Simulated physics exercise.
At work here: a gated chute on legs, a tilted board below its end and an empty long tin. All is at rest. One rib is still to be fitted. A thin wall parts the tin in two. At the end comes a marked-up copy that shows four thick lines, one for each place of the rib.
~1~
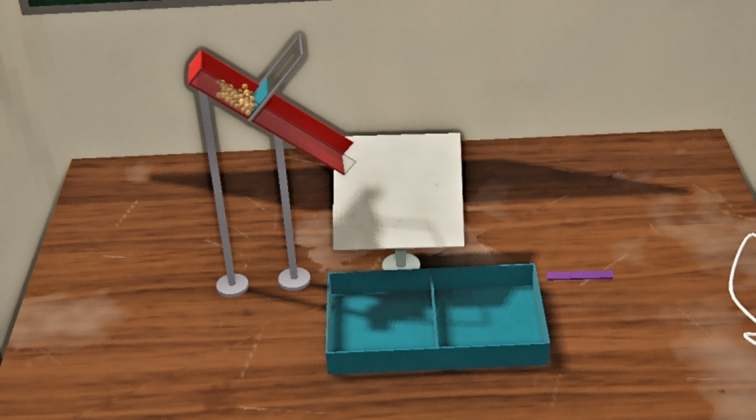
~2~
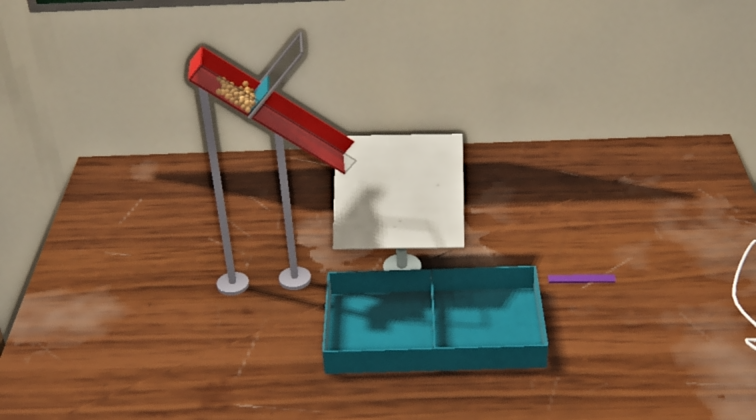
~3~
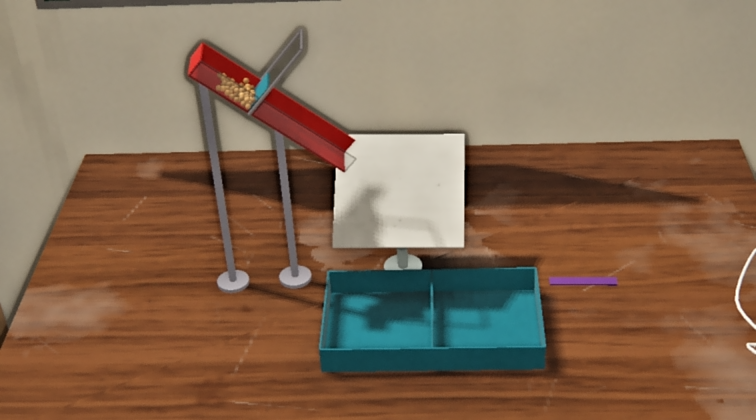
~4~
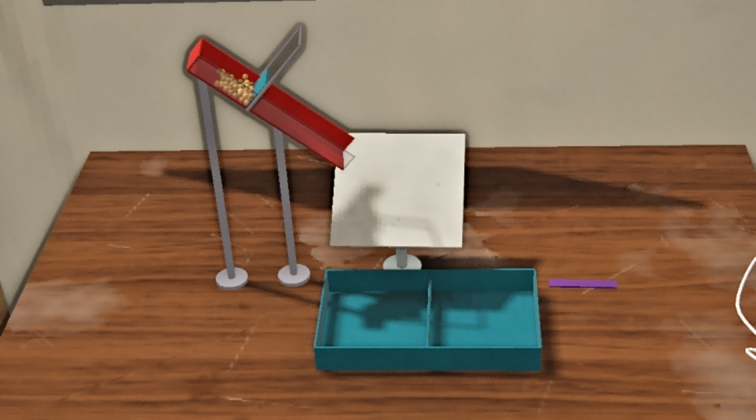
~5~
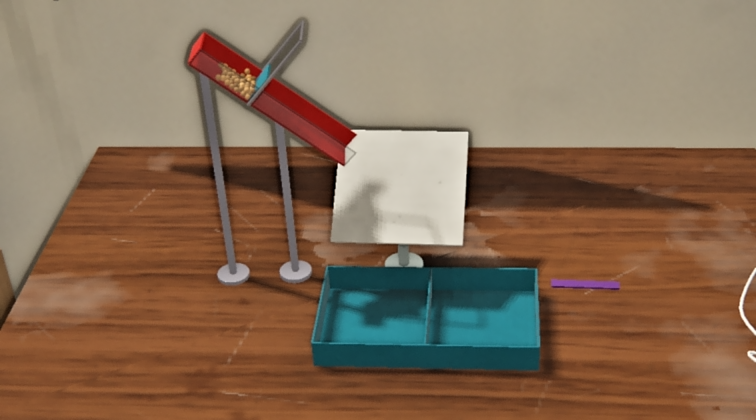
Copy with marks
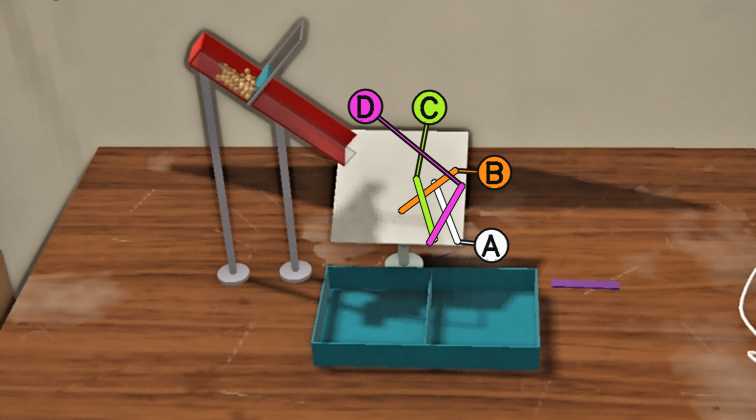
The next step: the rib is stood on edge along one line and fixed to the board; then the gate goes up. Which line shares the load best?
Line C does it best.
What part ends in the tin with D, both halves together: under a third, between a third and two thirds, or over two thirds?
Line D gives over two thirds.
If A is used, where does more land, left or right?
More lands on the right.
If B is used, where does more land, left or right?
Left.
On the marked copy, line A from (434, 182) to (457, 241); line B from (455, 170) to (401, 210); line C from (416, 178) to (434, 239); line D from (461, 185) to (429, 242).
If A is chosen, of what is caught, roughly a quarter in the left half, the larger part in the right.
If B is chosen, of what is caught, the larger part in the left half, about a tenth in the right.
If C is chosen, of what is caught, roughly a third in the left half, roughly two thirds in the right.
If D is chosen, of what is caught, almost all in the left half, about a tenth in the right.
